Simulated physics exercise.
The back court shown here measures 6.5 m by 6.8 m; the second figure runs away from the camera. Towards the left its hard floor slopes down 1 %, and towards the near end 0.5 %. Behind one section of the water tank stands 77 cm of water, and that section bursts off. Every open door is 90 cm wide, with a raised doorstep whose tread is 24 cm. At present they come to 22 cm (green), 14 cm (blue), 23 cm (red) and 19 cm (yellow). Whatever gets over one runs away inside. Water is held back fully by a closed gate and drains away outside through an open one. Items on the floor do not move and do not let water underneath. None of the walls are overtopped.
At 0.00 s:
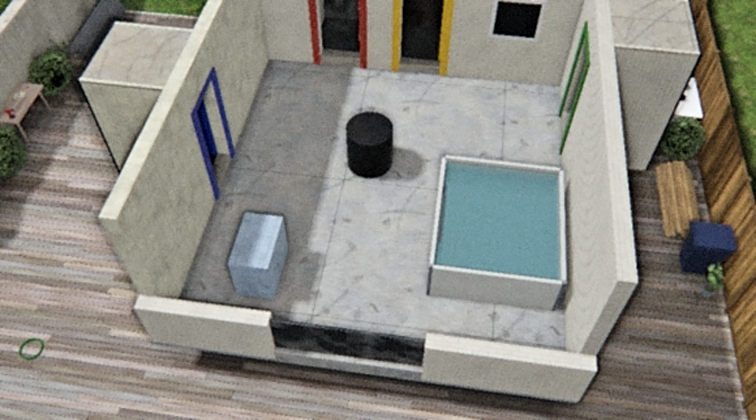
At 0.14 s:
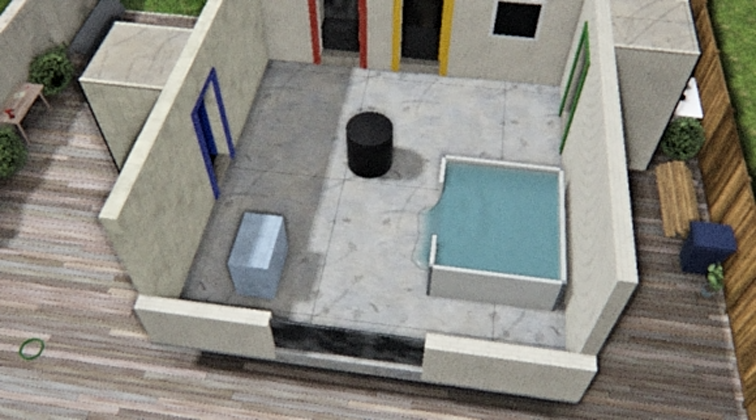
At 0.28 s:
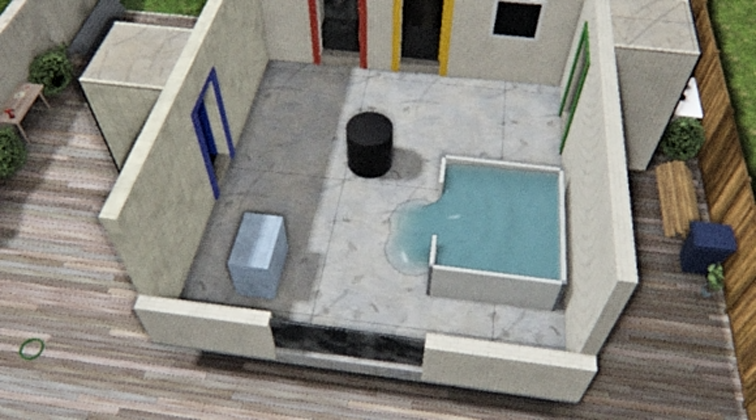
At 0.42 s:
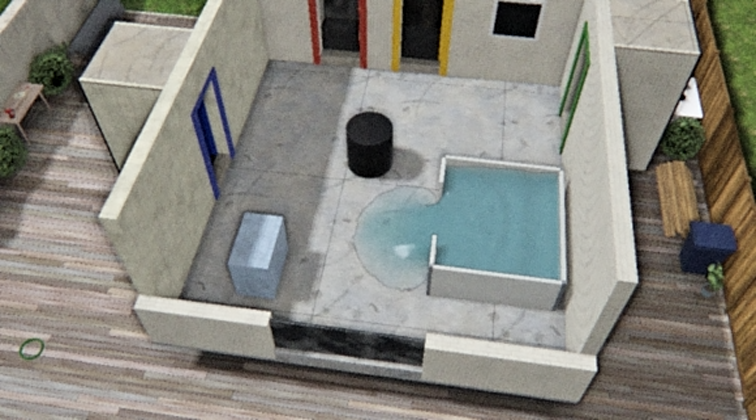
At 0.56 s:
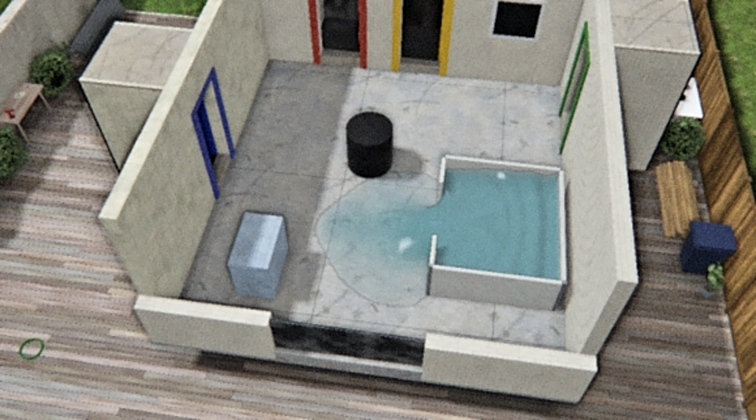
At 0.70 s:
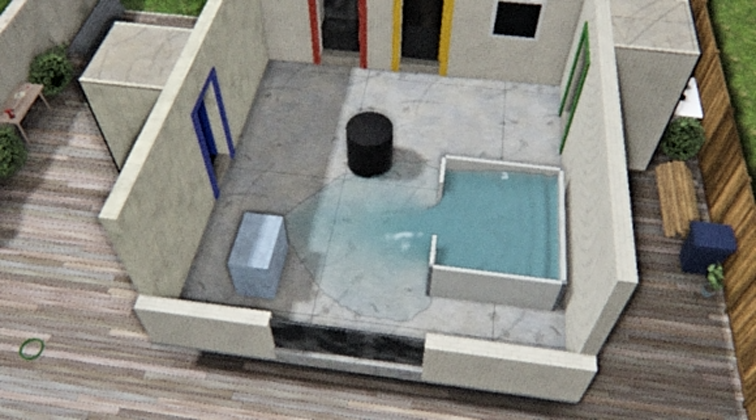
In a walled court, water bursts from a tank's left side and spreads left across the floor.
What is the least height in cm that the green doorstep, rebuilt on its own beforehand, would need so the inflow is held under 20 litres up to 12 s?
Around 5.5 cm would be enough.
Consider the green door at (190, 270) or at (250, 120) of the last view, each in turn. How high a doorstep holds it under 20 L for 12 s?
Roughly 19 cm for the first and 11.0 cm for the second.
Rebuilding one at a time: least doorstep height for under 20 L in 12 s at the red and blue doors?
About 9.5 cm at red and about 27 cm at blue.
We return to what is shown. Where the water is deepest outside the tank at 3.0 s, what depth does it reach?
Roughly 32 cm.
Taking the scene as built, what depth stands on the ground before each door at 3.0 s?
Depths in cm: Green 0, blue 29, red 0, yellow 0.
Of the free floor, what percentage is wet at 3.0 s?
Near 50 per cent of the open floor.
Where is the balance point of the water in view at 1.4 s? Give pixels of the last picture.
Around (436, 240).
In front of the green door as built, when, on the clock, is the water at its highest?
It peaks at about 11.5 s.
After 1.4 s water covers 35 % of the floor, deepest (40 cm) near (422, 238); it has not reached the green door.
After 3.0 s water covers 50 % of the floor, deepest (32 cm) near (214, 206); it has not reached the green door.
After 12.0 s water covers 100 % of the floor, deepest (14 cm) near (238, 143); 9 cm at the green door, 0 litres in over its 22 cm doorstep.
At the green door as built, the water arrived by 7.3 s and peaked near 10 cm at 11.4 s.
With a doorstep of 5 cm, 28 litres would have come in within the 12 s; with 7 cm, 9 litres. So under 20 litres takes about 5.5 cm.
